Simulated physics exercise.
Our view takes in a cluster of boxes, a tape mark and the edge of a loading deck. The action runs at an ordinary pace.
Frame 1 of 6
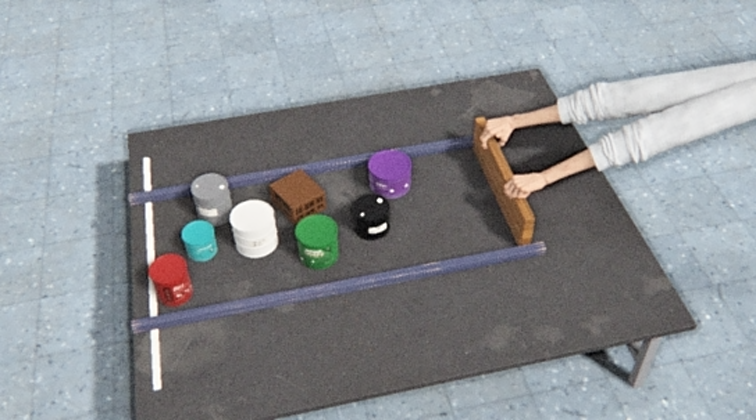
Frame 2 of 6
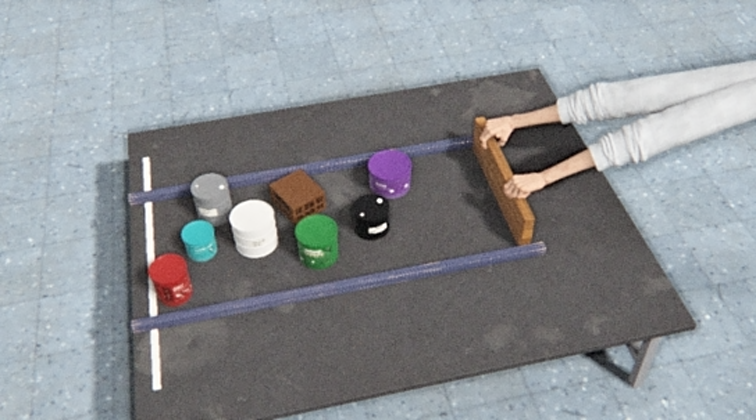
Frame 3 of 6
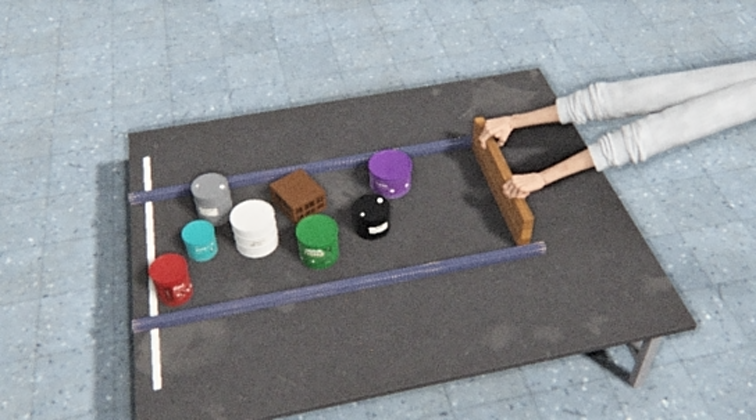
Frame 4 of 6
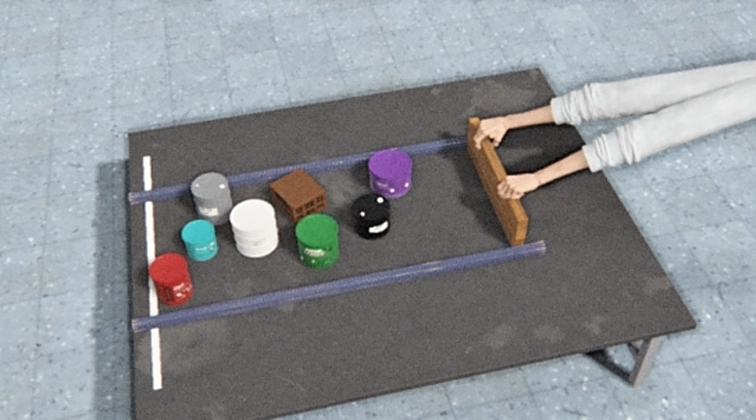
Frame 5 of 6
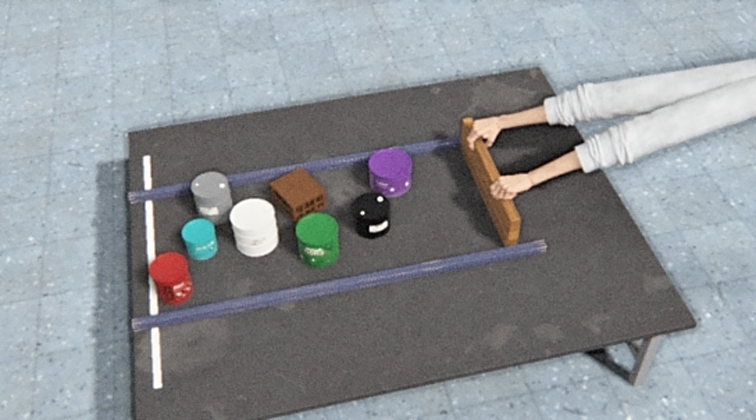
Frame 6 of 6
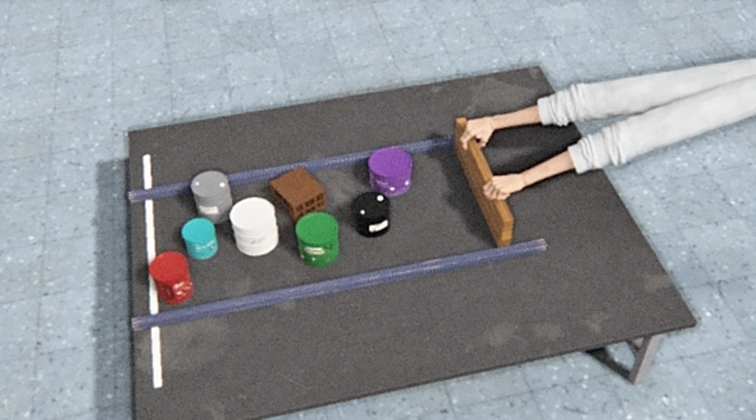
On a dark tabletop between two blue rails, a brown crate and seven colored containers sat still near a white tape line while two hands slid a wooden plank slightly left toward them.
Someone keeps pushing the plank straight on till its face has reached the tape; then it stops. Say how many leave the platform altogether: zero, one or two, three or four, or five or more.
It ends with four plus at least one more down.
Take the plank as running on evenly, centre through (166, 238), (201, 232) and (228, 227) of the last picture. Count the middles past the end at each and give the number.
The numbers past the end are 5, 2 and 0.
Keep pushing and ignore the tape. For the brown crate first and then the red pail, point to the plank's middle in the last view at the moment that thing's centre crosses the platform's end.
The middle is at (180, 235) when it's the brown crate, and at (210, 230) when it's the red pail.
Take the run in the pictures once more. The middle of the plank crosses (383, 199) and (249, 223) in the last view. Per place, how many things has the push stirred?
2 at one spot and 8 at the other.
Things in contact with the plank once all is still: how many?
1 of them.
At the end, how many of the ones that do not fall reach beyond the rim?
Looks like 1 of them.
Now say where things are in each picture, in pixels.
In the first frame, red pail (171, 281); turquoise pail (200, 242); grey canister (213, 200); plank (501, 180); tape (151, 259).
In the second frame, turquoise pail (200, 241); brown crate (298, 197).
In the third frame, grey canister (213, 200); black canister (372, 217).
In the fourth frame, red pail (172, 280); white canister (255, 228).
In the fifth frame, turquoise pail (200, 240); plank (488, 181).
In the sixth frame, red pail (172, 279); turquoise pail (201, 239); grey canister (213, 198); plank (482, 181); tape (151, 256).
A little later, none off yet; red pail at rest near (172, 279); turquoise pail at rest near (201, 239); grey canister at rest near (213, 198).
Next, none off yet; red pail at rest near (172, 279); turquoise pail shifted a little near (184, 243); grey canister shifted about its own width near (188, 197).
When it is over, the number that fall off is five or more; down, purple pail, green pail, brown crate, white canister, grey canister, turquoise pail and red pail.
